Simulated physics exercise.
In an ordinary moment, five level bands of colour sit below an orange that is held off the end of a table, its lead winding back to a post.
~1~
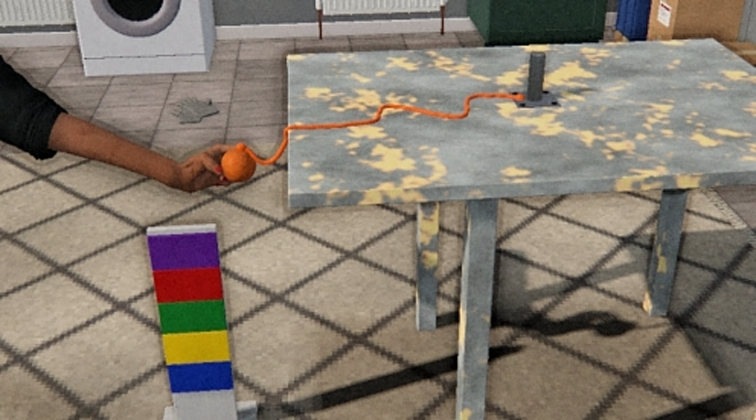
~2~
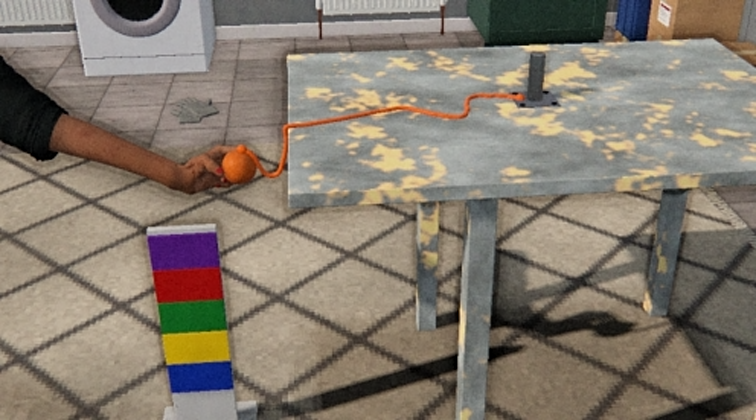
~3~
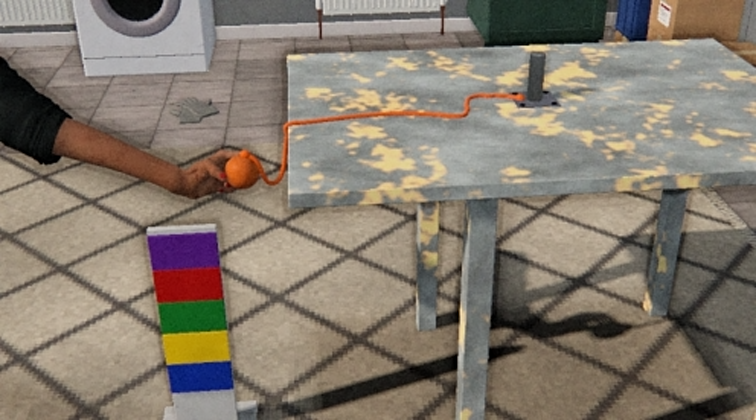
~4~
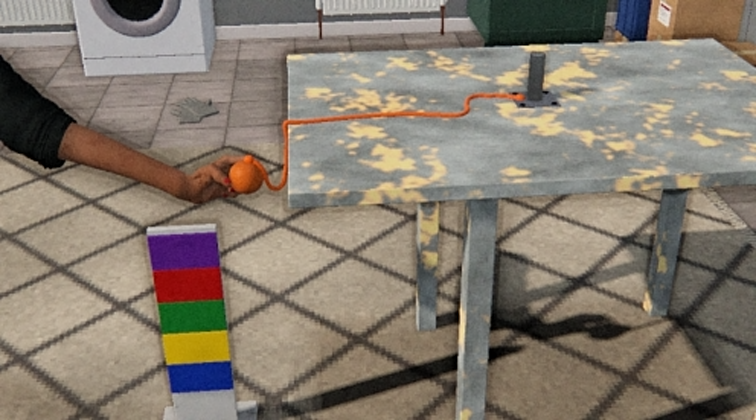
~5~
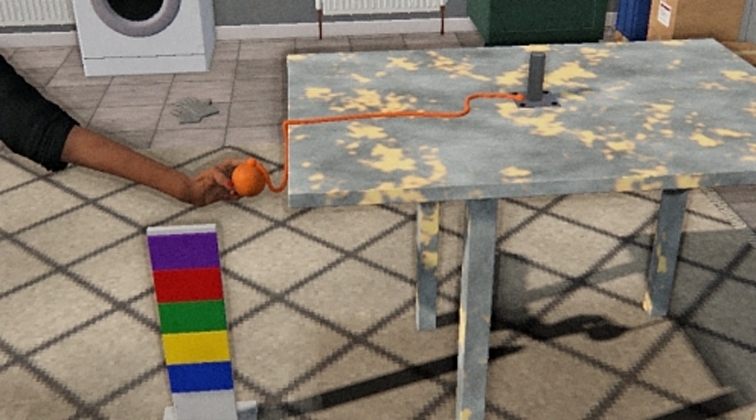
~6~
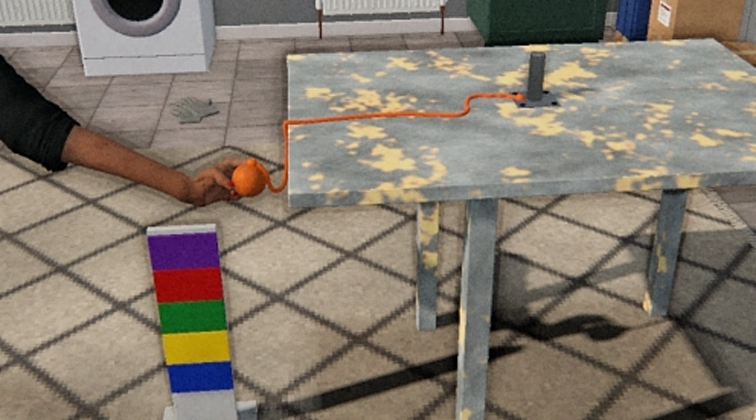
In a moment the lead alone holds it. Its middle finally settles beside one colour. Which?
Red.
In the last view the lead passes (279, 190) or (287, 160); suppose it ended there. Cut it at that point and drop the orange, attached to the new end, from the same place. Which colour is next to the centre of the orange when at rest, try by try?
Taking them in turn, you'd get purple, then above them all.
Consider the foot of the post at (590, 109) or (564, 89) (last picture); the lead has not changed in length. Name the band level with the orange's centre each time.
Purple; purple.
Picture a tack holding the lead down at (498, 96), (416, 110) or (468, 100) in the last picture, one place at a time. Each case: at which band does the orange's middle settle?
Red, purple, red.
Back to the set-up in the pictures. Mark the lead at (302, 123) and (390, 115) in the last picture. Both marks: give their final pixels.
First: (288, 147). Second: (352, 115).
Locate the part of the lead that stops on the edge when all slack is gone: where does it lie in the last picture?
(321, 121), give or take.
Soon after, orange near (284, 258); level with purple.
Then, orange near (304, 270); level with red.
At rest, orange near (293, 276); level with red. At red.
